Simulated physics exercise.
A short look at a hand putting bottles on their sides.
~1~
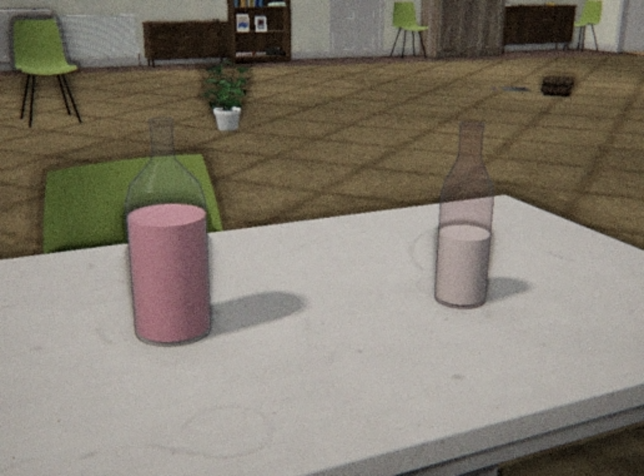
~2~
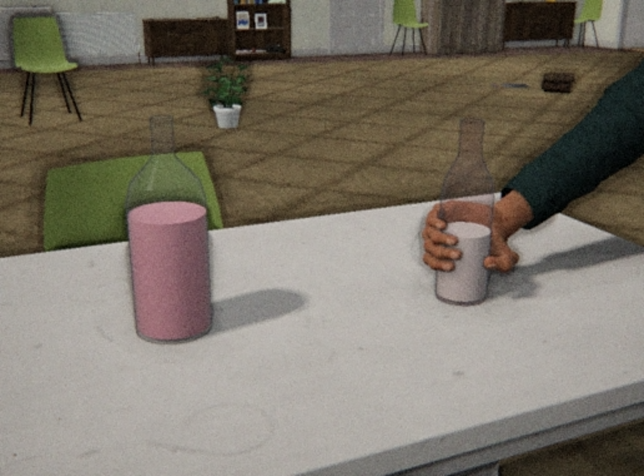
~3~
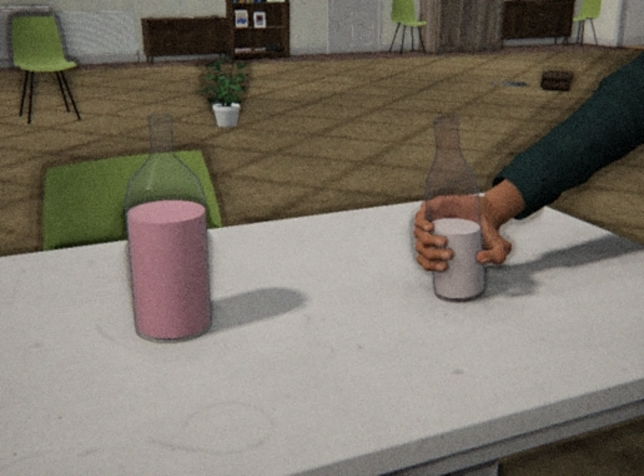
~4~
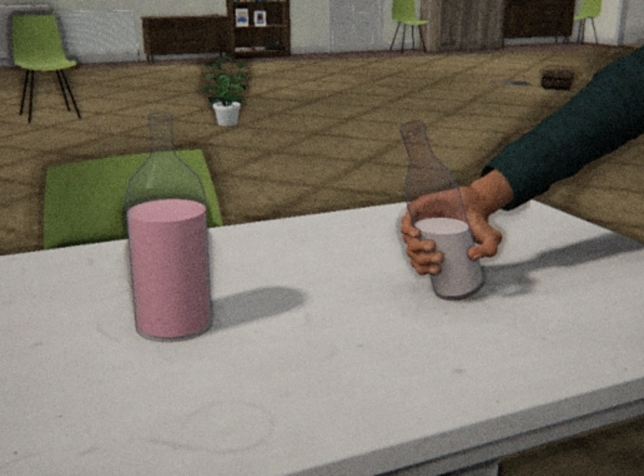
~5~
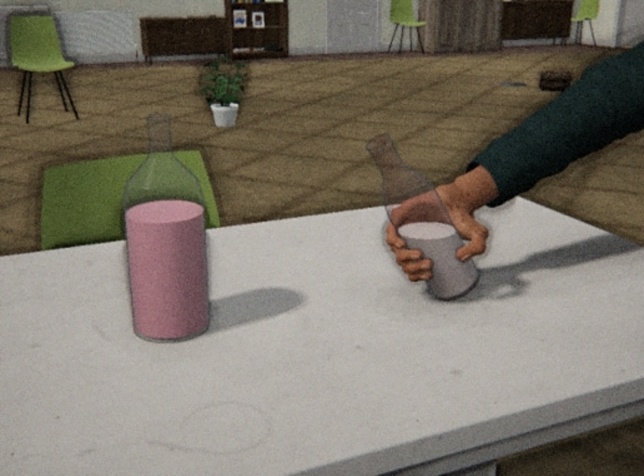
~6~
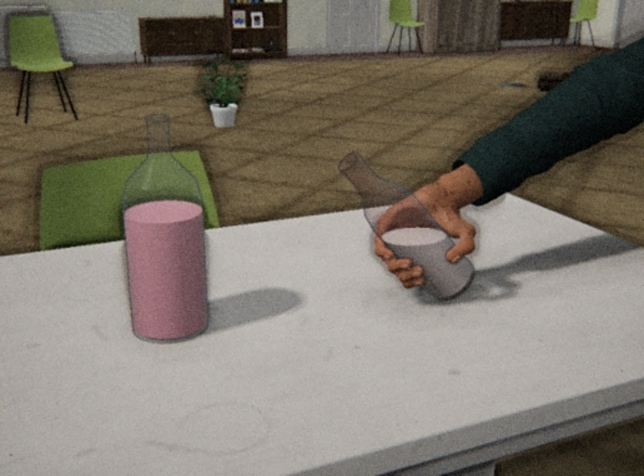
A hand grips the right bottle on the table and tilts it to the left.
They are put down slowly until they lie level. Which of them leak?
The left bottle leaks; the right bottle leaks.
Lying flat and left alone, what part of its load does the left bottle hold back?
Close to 50 %.
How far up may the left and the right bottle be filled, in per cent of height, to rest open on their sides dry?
In turn 28 and 20 per cent.
A moment on, the right bottle is nearly down; right bottle, all still inside.
Further on, the right bottle lies flat; right bottle, a puddle at its mouth.
When it is over, both lie flat; right bottle, a puddle at its mouth; left bottle, a puddle at its mouth.
